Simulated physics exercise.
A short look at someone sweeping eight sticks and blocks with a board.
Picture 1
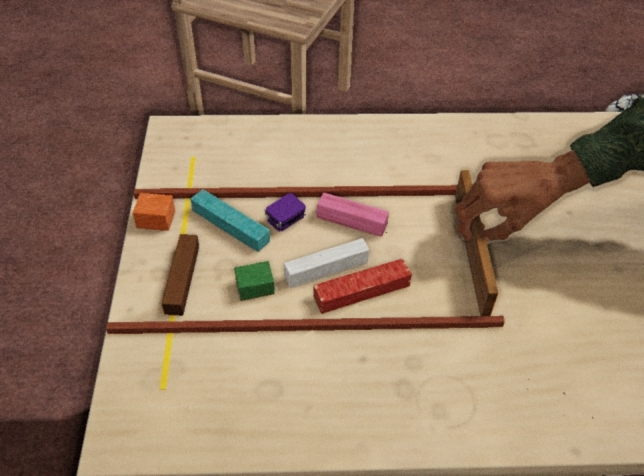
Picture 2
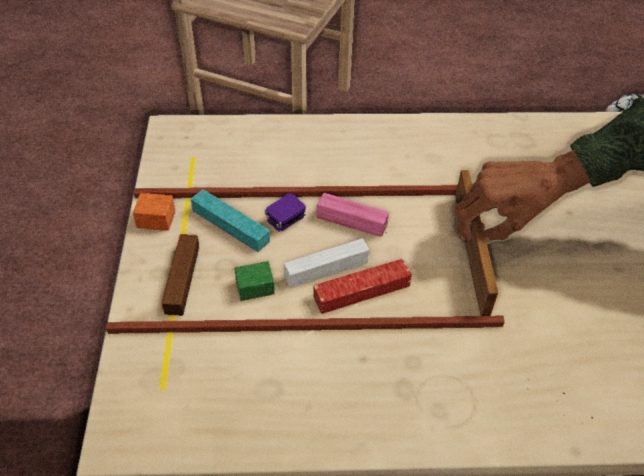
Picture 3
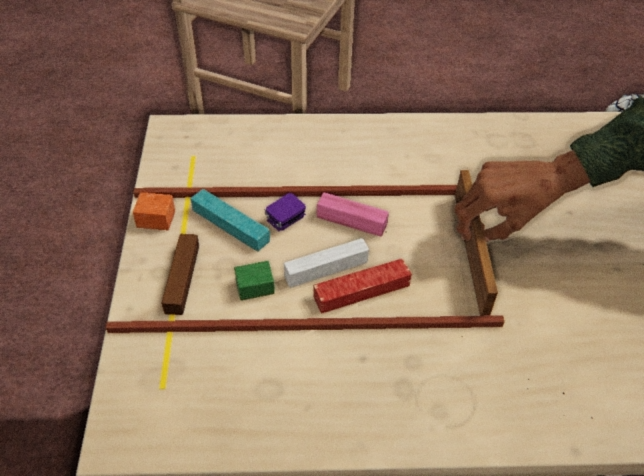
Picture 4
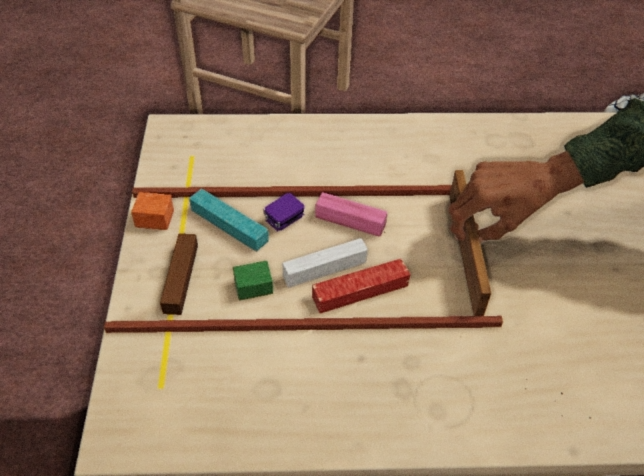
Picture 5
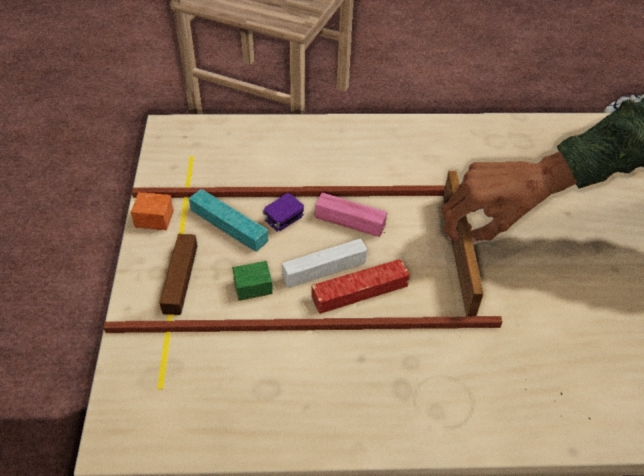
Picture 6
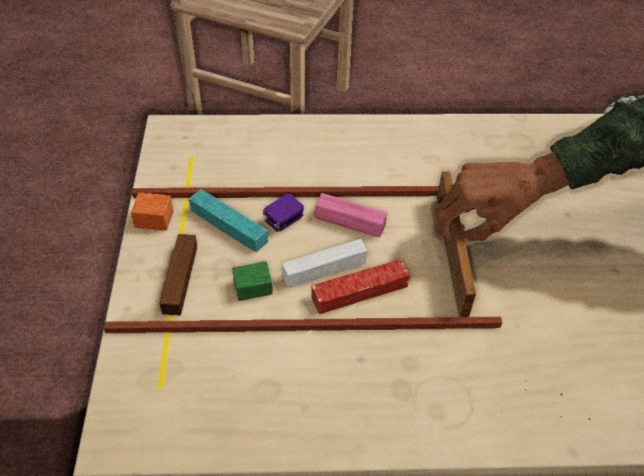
A hand held a wooden board upright between two rails on a table, then slid it slightly left toward eight colourful sticks and blocks, which stayed where they were.
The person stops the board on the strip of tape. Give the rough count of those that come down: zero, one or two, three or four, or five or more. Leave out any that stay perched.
The number that fall off is three or four.
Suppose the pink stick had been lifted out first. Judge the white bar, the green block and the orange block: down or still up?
The white bar remains up, the green block tumbles off, the orange block comes down.
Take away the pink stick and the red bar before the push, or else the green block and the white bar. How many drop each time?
It would be 2 and 2.
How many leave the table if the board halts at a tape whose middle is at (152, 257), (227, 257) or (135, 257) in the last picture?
In that order 6, 0 and 8.
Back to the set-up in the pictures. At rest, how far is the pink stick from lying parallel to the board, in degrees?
Roughly 55° out of line.
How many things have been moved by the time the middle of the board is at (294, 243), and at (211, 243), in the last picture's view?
By then 7, and 8.
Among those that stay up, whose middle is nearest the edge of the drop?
The red bar ends nearest.
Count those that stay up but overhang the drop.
It comes to 3.
Soon after, none off yet; orange block at rest near (153, 212); brown stick at rest near (179, 273); turquoise bar at rest near (228, 220).
Then, none off yet; orange block at rest near (153, 212); brown stick moved a little near (167, 272); turquoise bar moved a little near (212, 229).
Further on, none off yet; orange block moved about its own width near (122, 219); brown stick moved about its own width near (108, 268); turquoise bar moved about its own width near (155, 232).
At rest, the number that fall off is three or four; fallen, green block, turquoise bar, brown stick and orange block.
